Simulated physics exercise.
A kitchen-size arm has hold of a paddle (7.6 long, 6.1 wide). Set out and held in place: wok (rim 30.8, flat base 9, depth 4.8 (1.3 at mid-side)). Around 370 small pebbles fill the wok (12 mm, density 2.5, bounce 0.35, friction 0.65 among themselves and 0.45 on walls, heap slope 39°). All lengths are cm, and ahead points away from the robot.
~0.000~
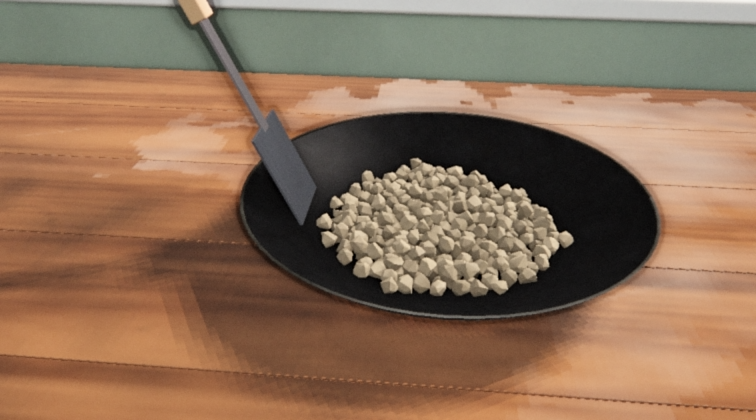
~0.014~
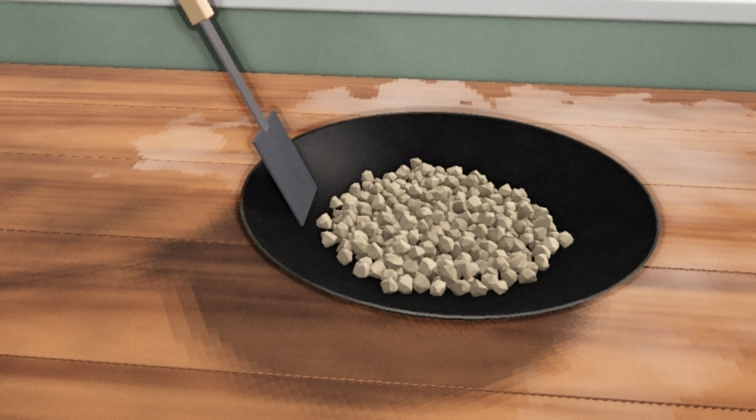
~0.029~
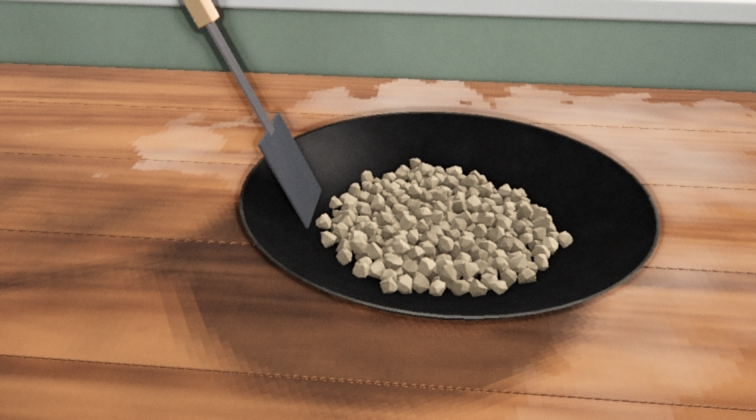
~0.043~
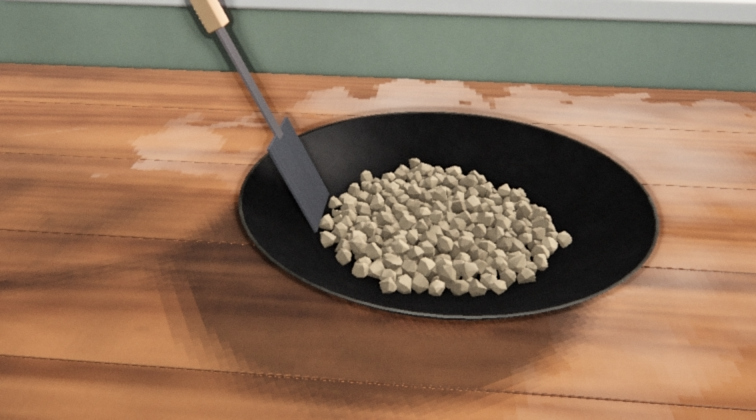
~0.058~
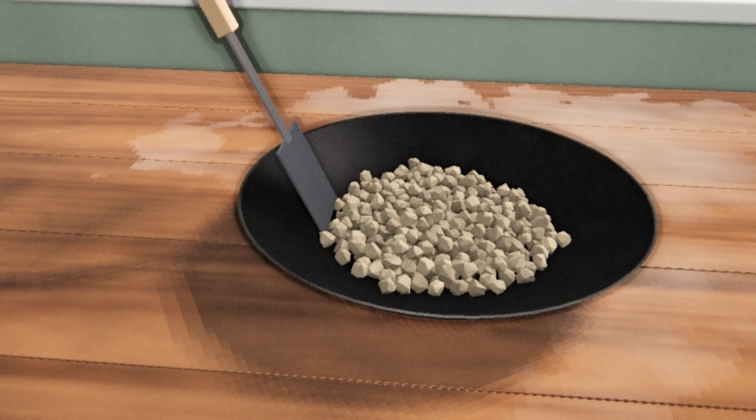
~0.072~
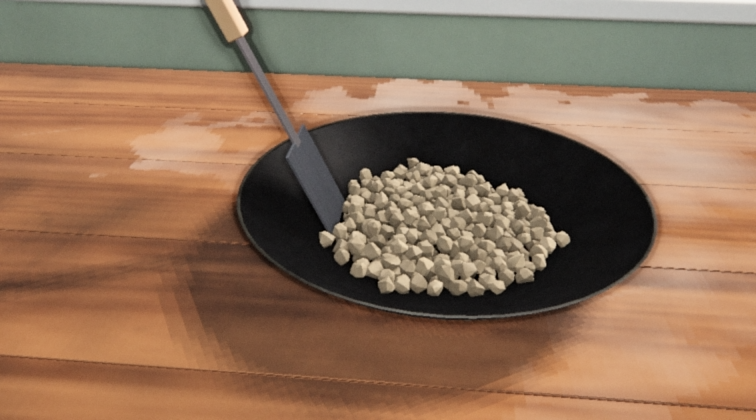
To begin with, a dark paddle with a pale handle leans into the left side of a black wok holding a heap of small pebbles on a wooden surface. The paddle then slides slightly to the right, reaching the heap's left edge, while the pebbles barely move.
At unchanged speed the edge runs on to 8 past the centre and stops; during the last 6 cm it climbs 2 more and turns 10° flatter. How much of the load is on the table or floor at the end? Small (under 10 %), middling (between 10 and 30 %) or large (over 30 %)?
Share on the table or floor: Small (under 10 %).
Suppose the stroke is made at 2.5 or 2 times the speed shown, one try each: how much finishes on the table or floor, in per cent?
About 25 and 15 per cent.
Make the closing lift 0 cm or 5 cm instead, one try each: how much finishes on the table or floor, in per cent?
About 5 and 0 per cent.
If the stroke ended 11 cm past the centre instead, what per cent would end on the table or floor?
Then about 15 per cent.
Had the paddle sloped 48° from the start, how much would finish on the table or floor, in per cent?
It would be near 5 per cent.
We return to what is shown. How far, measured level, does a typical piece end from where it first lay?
About 6 cm.
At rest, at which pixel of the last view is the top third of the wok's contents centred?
Around (581, 199).
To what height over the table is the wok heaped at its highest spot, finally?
Some 6.5 cm.
After 0.19 s, sloping 65°, highest piece 4 above the table; 368 in the wok.
After 0.31 s, sloping 62°, highest piece 6 above the table; 368 in the wok.
After 0.57 s, sloping 55°, highest piece 6 above the table; 362 in the wok, 6 on the table or floor.
After 1.62 s, sloping 55°, highest piece 6 above the table; 362 in the wok, 6 on the table or floor.
In the end, 362 in the wok, 6 on the table or floor. That is 2 % on the table or floor.
